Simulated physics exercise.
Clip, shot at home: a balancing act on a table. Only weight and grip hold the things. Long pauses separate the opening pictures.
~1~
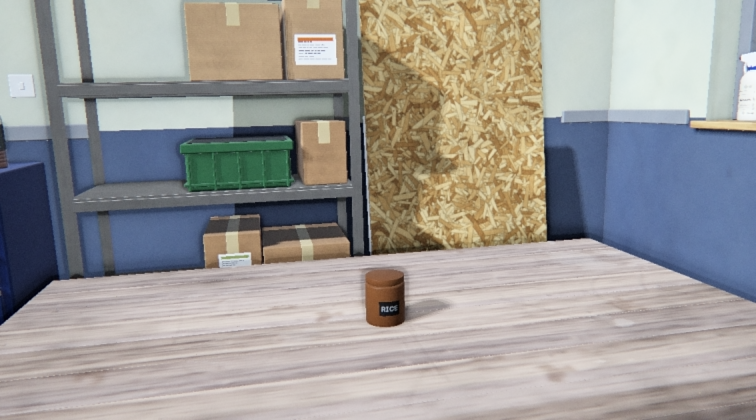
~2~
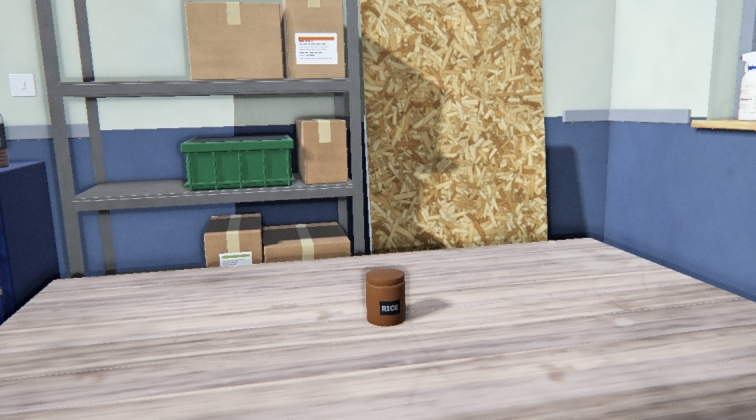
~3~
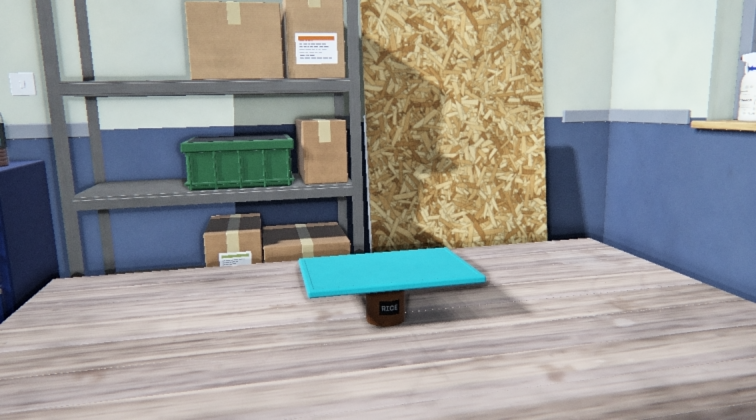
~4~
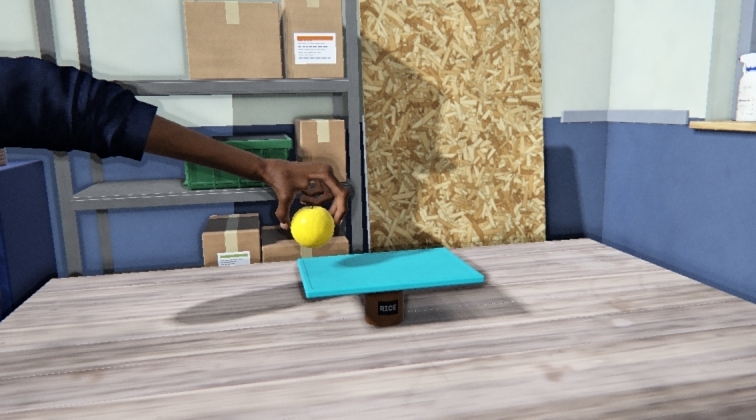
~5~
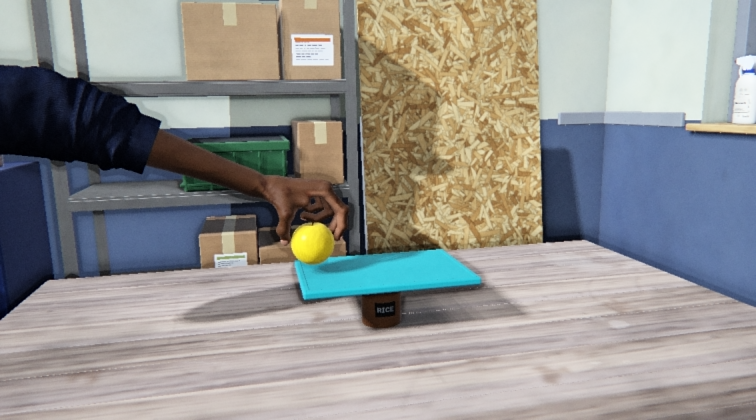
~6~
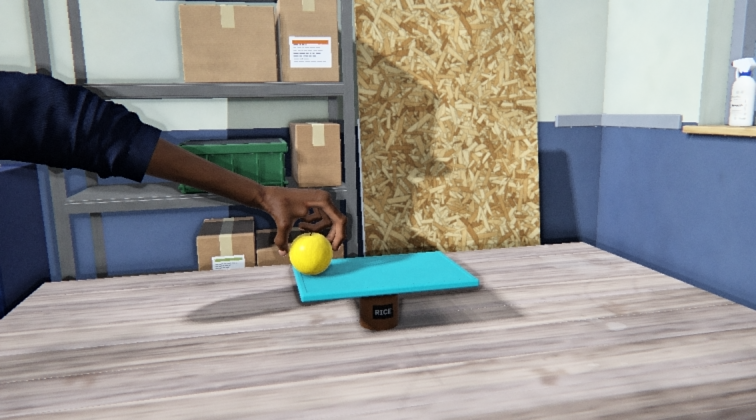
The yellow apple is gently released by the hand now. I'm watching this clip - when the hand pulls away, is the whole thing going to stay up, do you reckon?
No, it falls.
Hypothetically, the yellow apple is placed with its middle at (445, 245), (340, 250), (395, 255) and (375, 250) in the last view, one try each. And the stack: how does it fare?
So, first go it comes down, second go it stays put, third go it stays put, fourth go it stays put.
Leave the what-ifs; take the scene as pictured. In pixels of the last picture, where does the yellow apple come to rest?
Close to pixel (270, 312).
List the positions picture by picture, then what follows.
In the first picture, the last thing is not in view yet; brown jar (385, 297).
In the second picture, the last thing is not in view yet; brown jar (386, 297).
In the third picture, the last thing is not in view yet; brown jar (385, 296).
In the fourth picture, coming down; yellow apple (313, 226); brown jar (384, 297).
In the fifth picture, coming down; yellow apple (313, 243); brown jar (381, 298).
In the sixth picture, in place under the hand; yellow apple (311, 253); brown jar (379, 300).
Then, 0.40 s on from there, yellow apple now fallen; turquoise lid turned 40° from how it was put.
Then, 0.50 s on from there, turquoise lid turned 51° from how it was put.
Then, 1.20 s on from there, turquoise lid turned 38° from how it was put.
In the end, fallen, yellow apple; moved from the start, turquoise lid; brown jar unmoved. At the end, from the last picture's camera, yellow apple near (270, 312). The stack comes apart.
